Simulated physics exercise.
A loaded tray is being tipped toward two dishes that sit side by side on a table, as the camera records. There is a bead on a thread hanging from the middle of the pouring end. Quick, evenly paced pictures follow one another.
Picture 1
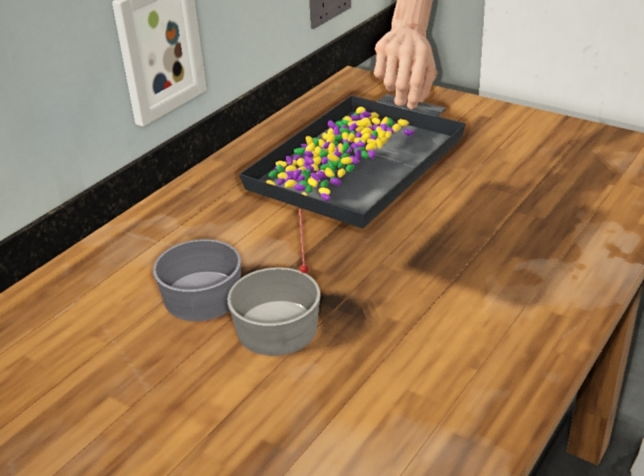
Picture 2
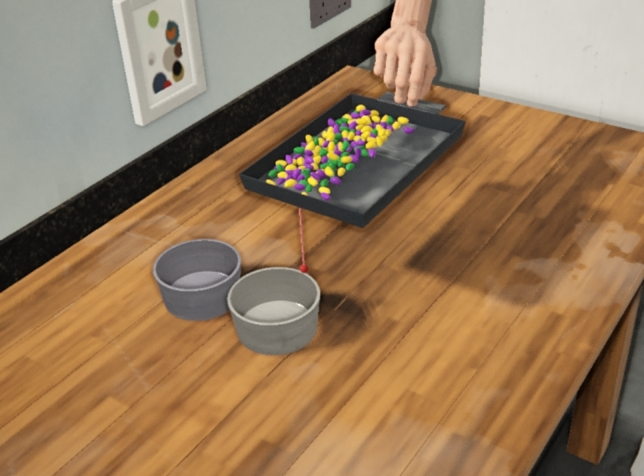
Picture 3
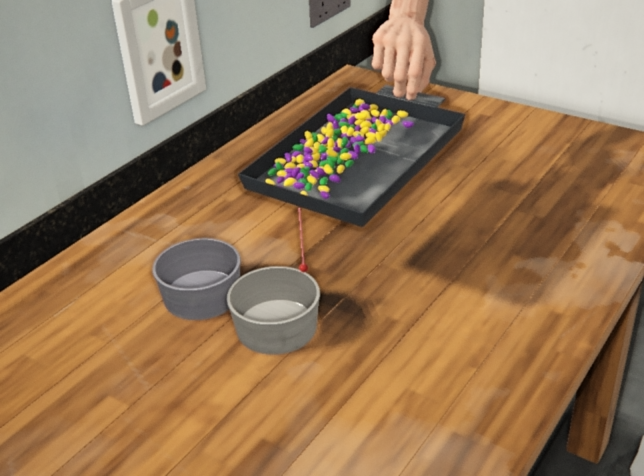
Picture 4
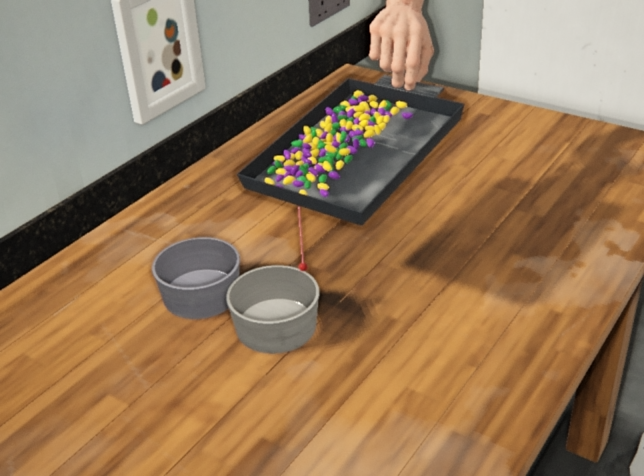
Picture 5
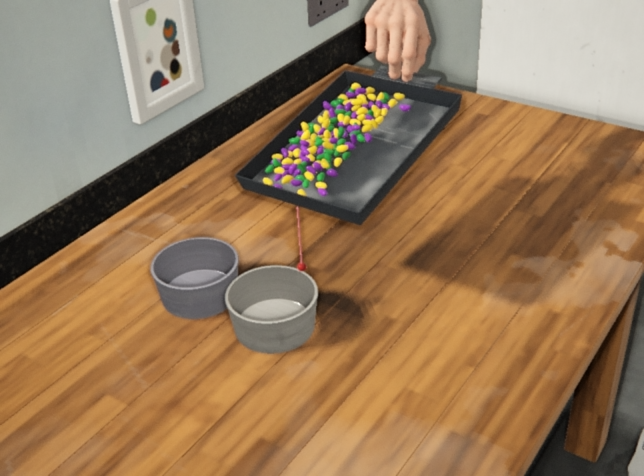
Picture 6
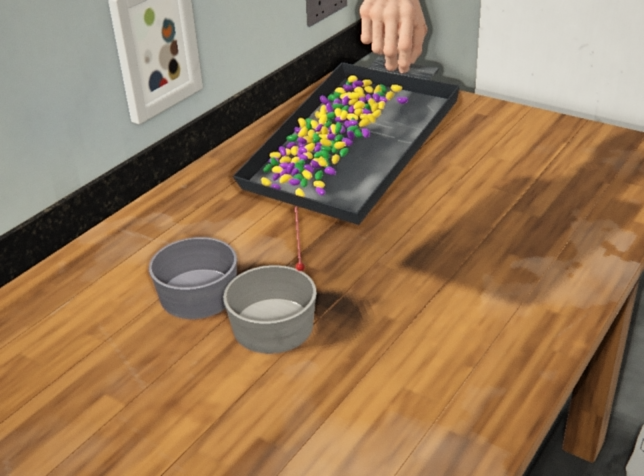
A hand slowly raises the far end of a tray of colourful jelly beans above two dishes.
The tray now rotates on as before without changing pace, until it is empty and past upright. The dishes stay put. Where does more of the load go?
More pours into the right one.
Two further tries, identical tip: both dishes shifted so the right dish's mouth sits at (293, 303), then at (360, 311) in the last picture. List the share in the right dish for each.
40% for the first placement, 0% for the second.
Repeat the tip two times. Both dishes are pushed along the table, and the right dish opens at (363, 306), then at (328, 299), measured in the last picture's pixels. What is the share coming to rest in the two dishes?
Estimate: 40 % first, 70 % second.
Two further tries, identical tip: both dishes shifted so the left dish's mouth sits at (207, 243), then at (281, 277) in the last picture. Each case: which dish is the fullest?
Try 1 - the dish at right, try 2 - the dish at left.
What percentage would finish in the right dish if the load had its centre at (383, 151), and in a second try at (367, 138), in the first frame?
Around 60 then around 60 per cent.
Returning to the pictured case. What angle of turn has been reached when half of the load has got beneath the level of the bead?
Around 100 degrees of turn.
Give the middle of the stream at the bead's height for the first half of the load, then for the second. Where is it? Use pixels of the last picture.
I'd place the first part at (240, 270) and the rest at (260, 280).
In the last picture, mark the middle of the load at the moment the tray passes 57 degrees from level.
Near the pixel (284, 151).
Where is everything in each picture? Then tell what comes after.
The first picture shows corners of the pouring end at (244, 174) and (363, 212), level; middle of the load at (339, 148), jelly beans; left dish at (171, 300); right dish at (248, 334); bead on its thread at (304, 269).
The second picture shows corners of the pouring end at (243, 173) and (362, 211), level; middle of the load at (339, 147).
The third picture shows corners of the pouring end at (243, 173) and (361, 211), tipped barely, lowest at the left corner; middle of the load at (338, 143).
The fourth picture shows corners of the pouring end at (241, 173) and (360, 210), tipped a little, lowest at the left corner; middle of the load at (337, 137).
The fifth picture shows corners of the pouring end at (239, 174) and (358, 210), tipped a little, lowest at the left corner; middle of the load at (335, 133).
The sixth picture shows corners of the pouring end at (237, 175) and (356, 210), tipped a little, lowest at the left corner; middle of the load at (335, 130); left dish at (167, 298); right dish at (244, 332).
Soon, tray tipped steeply; all on the tray.
A while on, tray tipped right over; most on the tray; a small part in the right dish; a small part in the left dish; a stray few outside both; a small part in the air.
Towards the end, tray tipped past a quarter turn; about two thirds in the right dish; a small part in the left dish; about a quarter outside both.
Finally, tray tipped past a quarter turn; about two thirds in the right dish; a small part in the left dish; about a quarter outside both.
